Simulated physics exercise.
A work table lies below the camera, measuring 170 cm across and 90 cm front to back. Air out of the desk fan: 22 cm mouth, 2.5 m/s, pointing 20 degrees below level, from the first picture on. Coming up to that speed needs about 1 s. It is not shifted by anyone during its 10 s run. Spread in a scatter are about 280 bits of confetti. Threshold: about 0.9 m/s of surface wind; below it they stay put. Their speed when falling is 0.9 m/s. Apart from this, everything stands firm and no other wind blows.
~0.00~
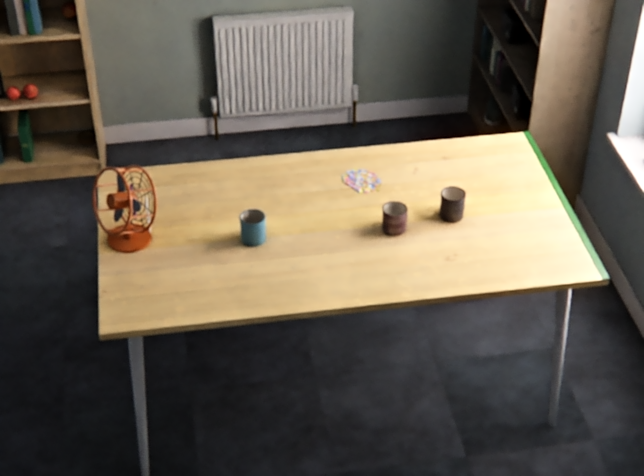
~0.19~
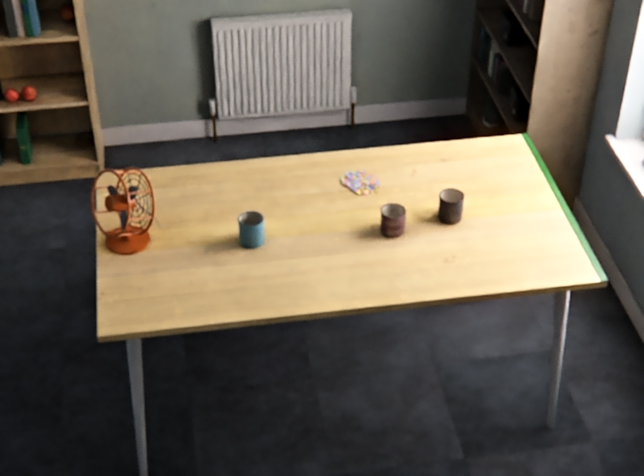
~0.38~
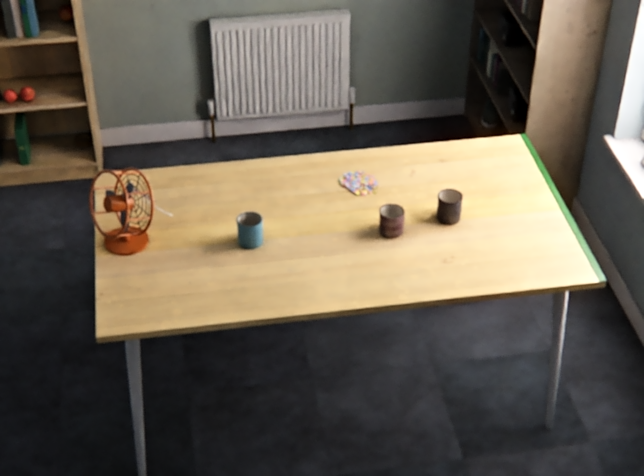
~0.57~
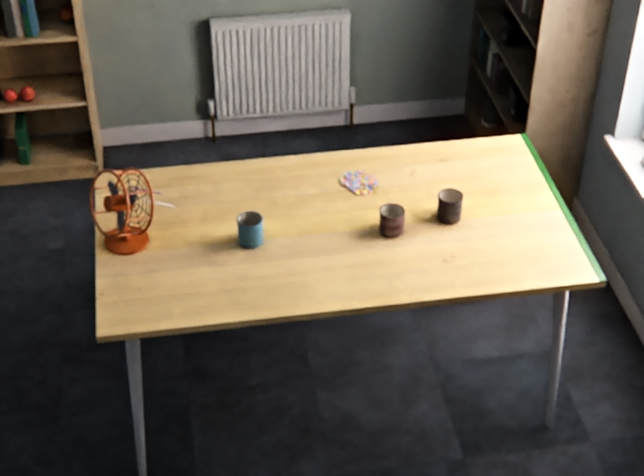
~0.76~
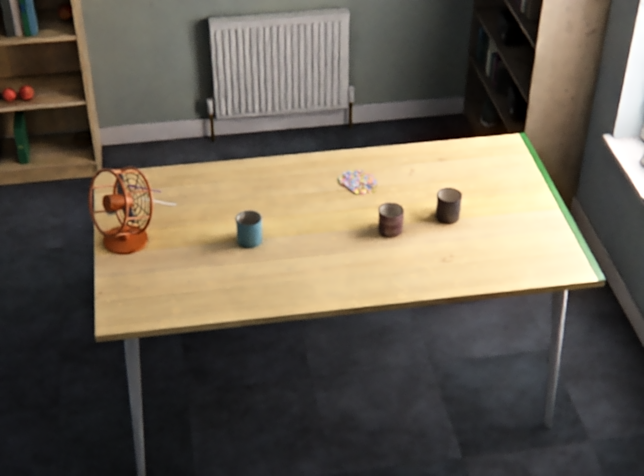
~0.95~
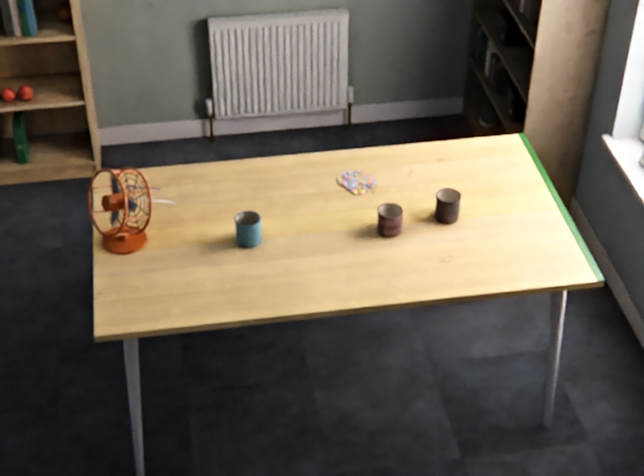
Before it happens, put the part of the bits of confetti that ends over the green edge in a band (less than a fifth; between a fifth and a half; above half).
I think more than one in two will wind up past that edge.
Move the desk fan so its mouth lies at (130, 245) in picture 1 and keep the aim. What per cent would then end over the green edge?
In that case roughly 5 percent.
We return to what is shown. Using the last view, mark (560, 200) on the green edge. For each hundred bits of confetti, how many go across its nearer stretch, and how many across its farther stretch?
About 0 per cent over the nearer part and 80 per cent over the farther part.
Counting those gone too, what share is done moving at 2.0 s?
My guess would be around 2 %.
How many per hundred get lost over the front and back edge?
About 0 per cent front and 20 per cent back.
After 2.0 s, 98 % are on the move or not yet settled, 0 % are over the green edge; the middle of those still in play is near (503, 155).
After 3.2 s, 8 % are on the move or not yet settled, 73 % are over the green edge.
After 5.5 s, 0 % are on the move or not yet settled, 78 % are over the green edge.
After 10.0 s, at the end, 78 % are over the green edge.
